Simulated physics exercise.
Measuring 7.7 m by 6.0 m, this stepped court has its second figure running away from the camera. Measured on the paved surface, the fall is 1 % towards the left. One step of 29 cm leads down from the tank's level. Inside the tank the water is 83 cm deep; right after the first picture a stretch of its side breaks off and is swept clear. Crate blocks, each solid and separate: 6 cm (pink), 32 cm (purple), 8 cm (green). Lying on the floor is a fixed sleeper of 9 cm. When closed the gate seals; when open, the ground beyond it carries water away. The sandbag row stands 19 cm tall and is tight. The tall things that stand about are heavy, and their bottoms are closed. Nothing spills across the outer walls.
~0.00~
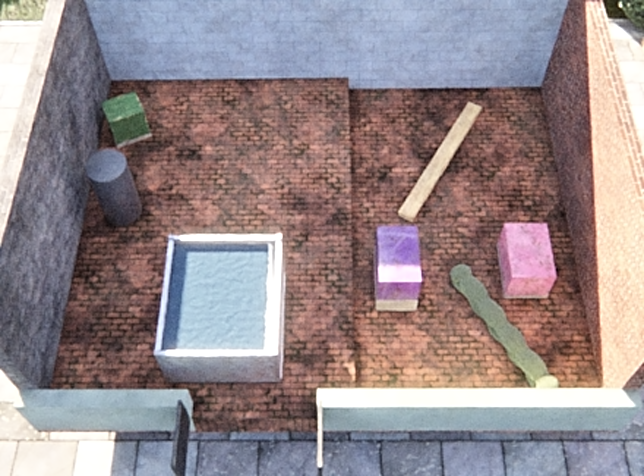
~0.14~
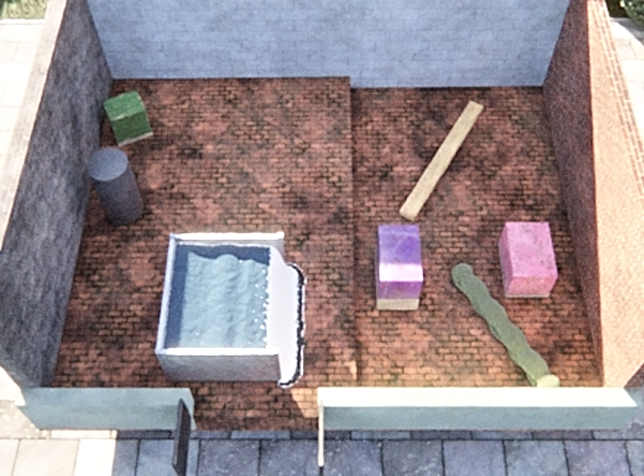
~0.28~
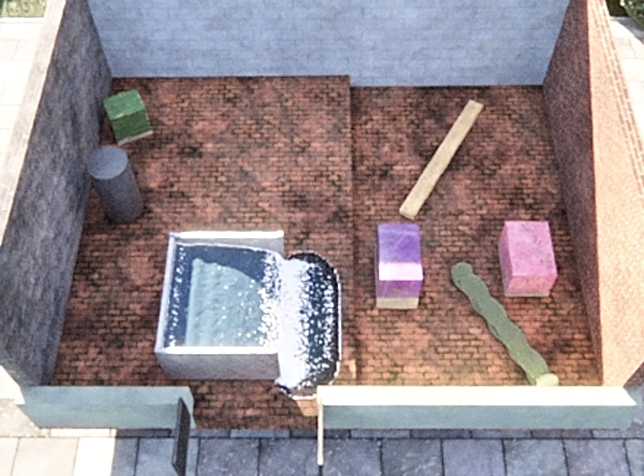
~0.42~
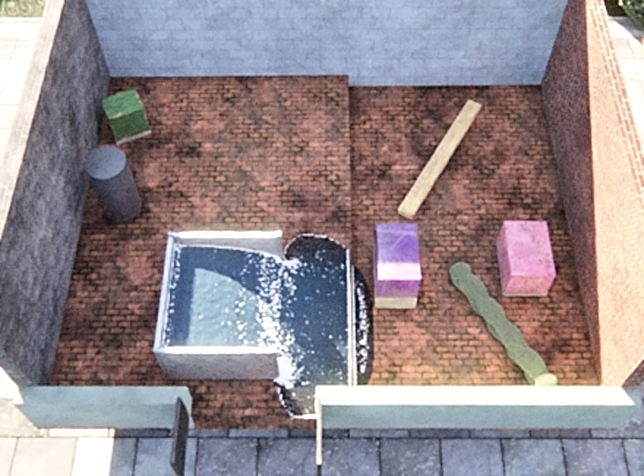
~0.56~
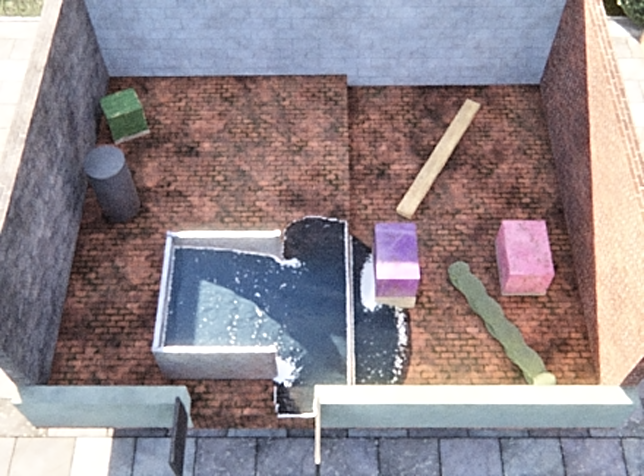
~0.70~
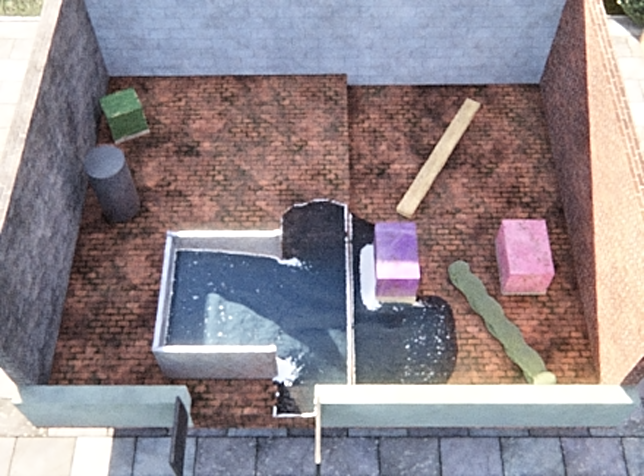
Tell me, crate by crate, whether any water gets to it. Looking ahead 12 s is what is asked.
The pink crate fails to avoid the water; the purple crate fails to avoid the water; the green crate avoids the water.
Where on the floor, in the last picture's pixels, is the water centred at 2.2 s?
Centre: Approx. (396, 317) px.
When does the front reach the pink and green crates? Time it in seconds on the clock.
Arrival times - pink: 1.2 s; green: Not in the 12 s.
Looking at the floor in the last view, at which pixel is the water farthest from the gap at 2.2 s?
I'd put it near pixel (434, 86) of the last picture.
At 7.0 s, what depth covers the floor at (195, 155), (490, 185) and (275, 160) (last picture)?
Roughly 0, 10, 0 cm.
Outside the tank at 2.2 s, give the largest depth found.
Depth max: Approx. 48 cm.
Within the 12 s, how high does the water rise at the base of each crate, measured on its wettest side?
Topping out, pink sees 26, purple sees 42 and green sees 0, all in cm.
After 1.4 s water covers 25 % of the floor and is deepest (42 cm) near (513, 367); pink plinth reached, purple plinth reached, green plinth not reached.
After 2.2 s water covers 35 % of the floor and is deepest (48 cm) near (597, 404); pink plinth reached, purple plinth reached, green plinth not reached.
After 3.5 s water covers 45 % of the floor and is deepest (24 cm) near (517, 391); pink plinth reached, purple plinth reached, green plinth not reached.
After 7.0 s water covers 50 % of the floor and is deepest (16 cm) near (466, 404); pink plinth reached, purple plinth reached, green plinth not reached.
After 12.0 s water covers 45 % of the floor and is deepest (14 cm) near (584, 404); highest at the pink plinth 26 cm, highest at the purple plinth 42 cm, highest at the green plinth 0 cm.
